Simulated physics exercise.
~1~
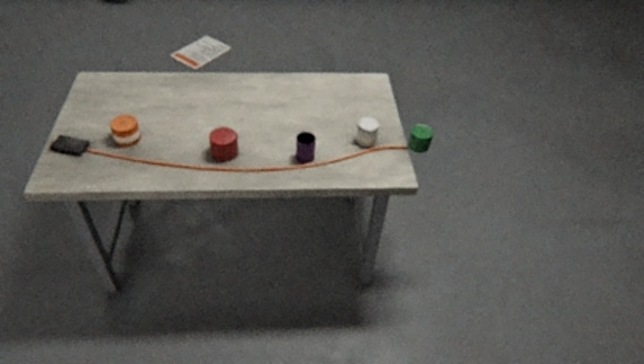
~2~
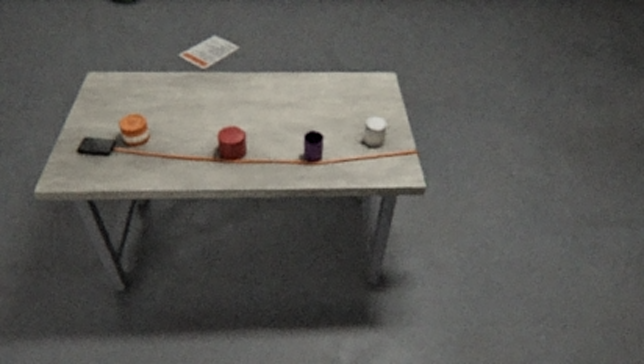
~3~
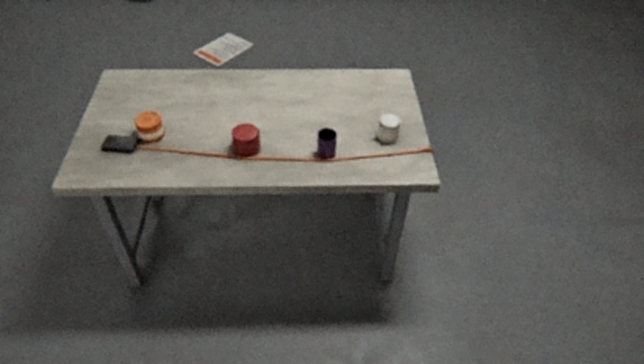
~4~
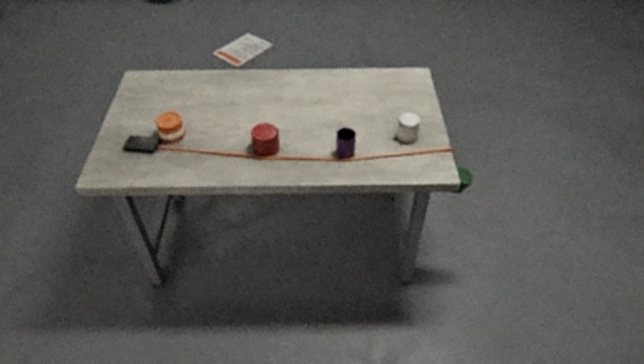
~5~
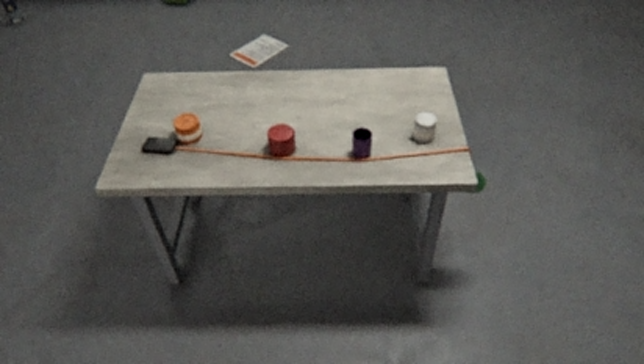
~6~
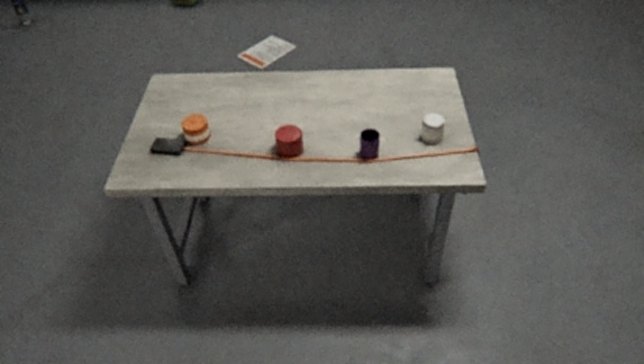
A green speaker drops off the table's right edge, tugging the black phone slightly right.
